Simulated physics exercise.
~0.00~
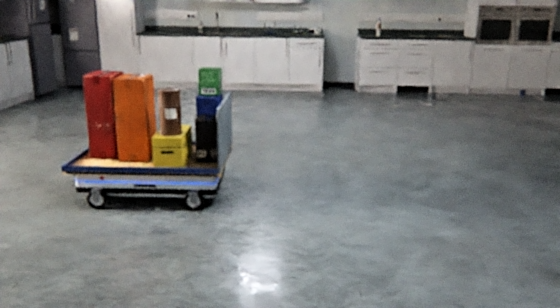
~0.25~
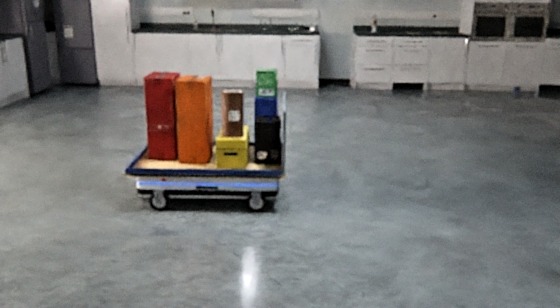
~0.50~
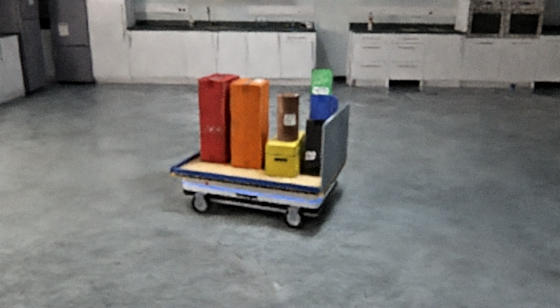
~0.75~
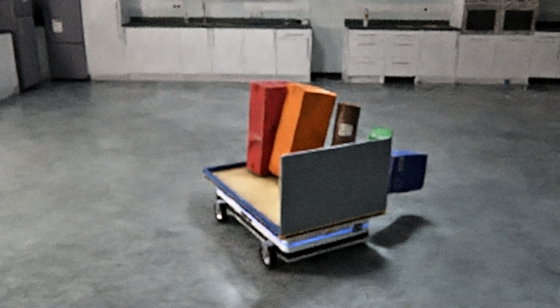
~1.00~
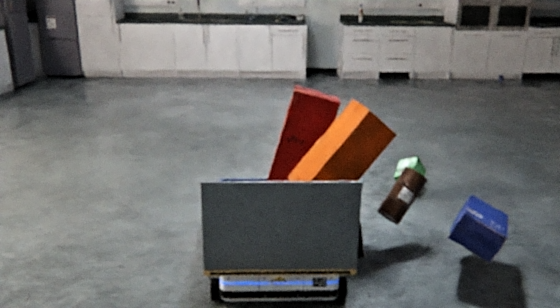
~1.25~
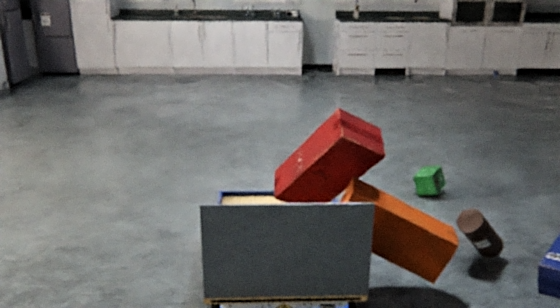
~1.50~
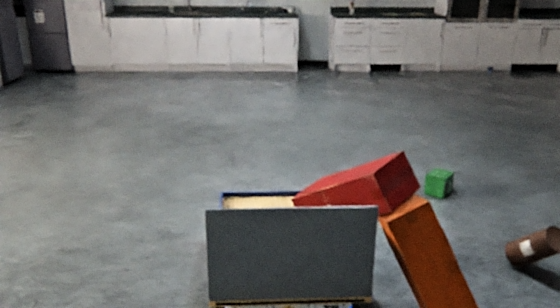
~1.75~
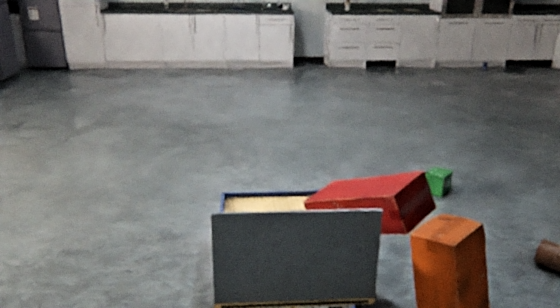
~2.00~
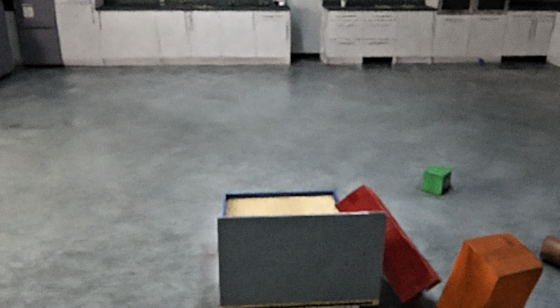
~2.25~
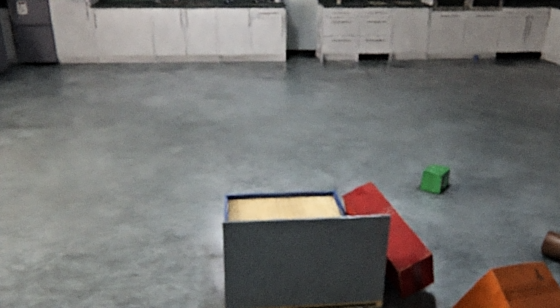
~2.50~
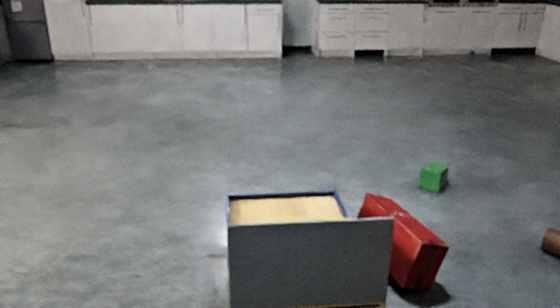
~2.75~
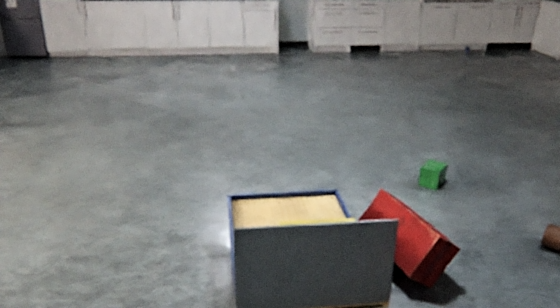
A loaded flat cart moves right and turns sharply, spilling several boxes and a canister.
